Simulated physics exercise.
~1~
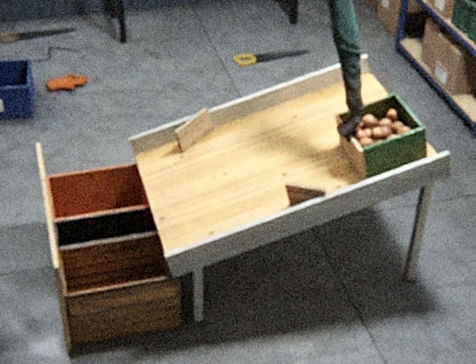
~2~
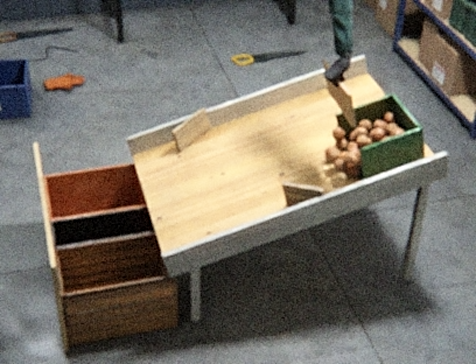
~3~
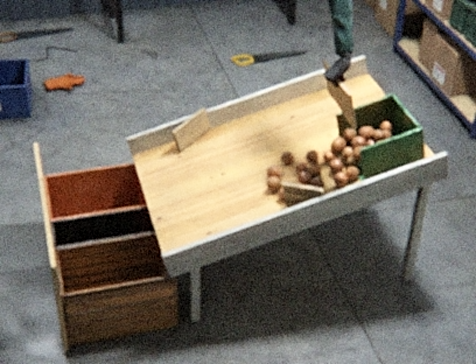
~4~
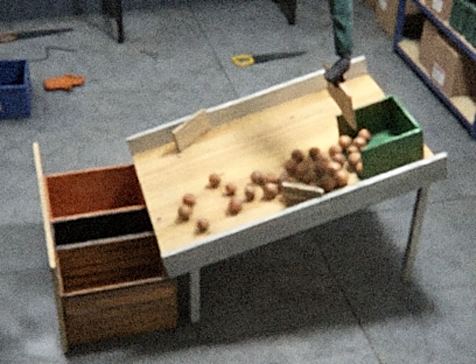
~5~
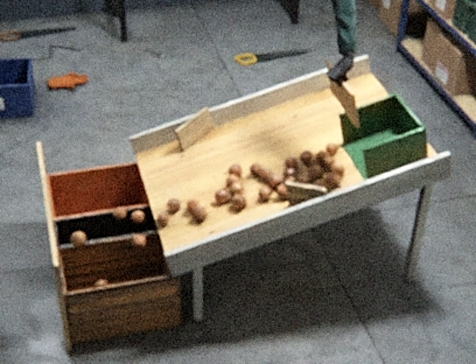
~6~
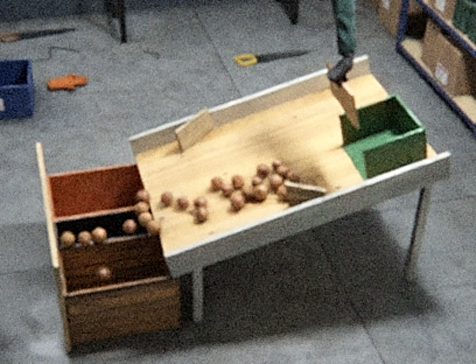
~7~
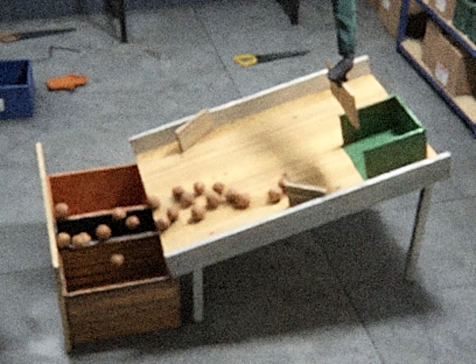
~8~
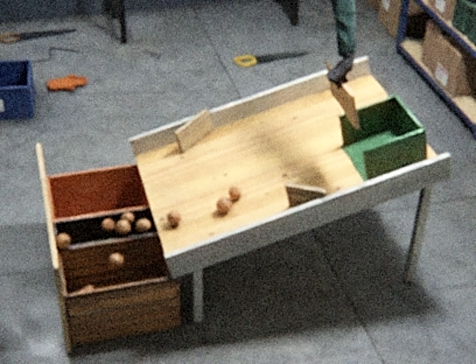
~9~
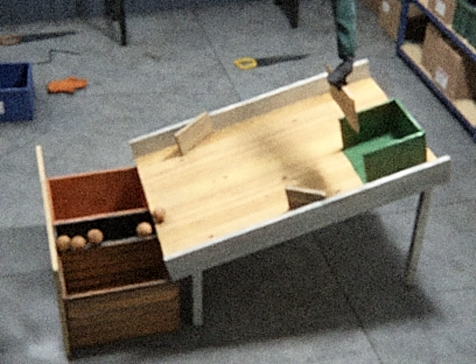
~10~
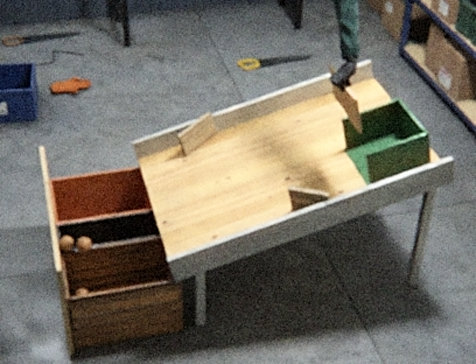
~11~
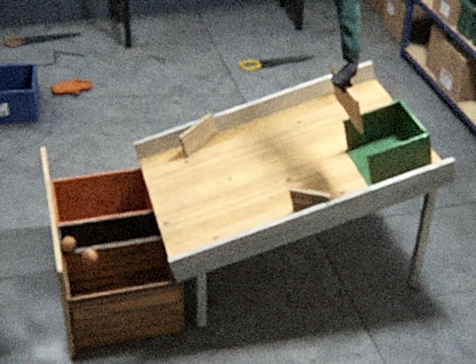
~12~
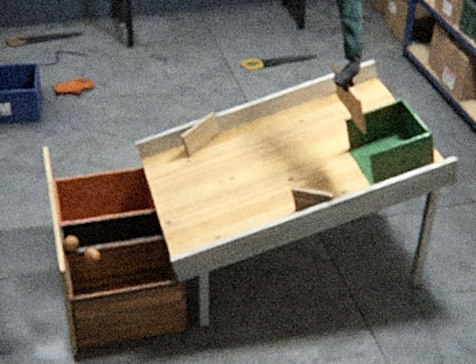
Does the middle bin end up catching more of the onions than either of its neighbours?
Yes, the black tub in the middle catches the most onions, more than the wooden tub or the orange bin.
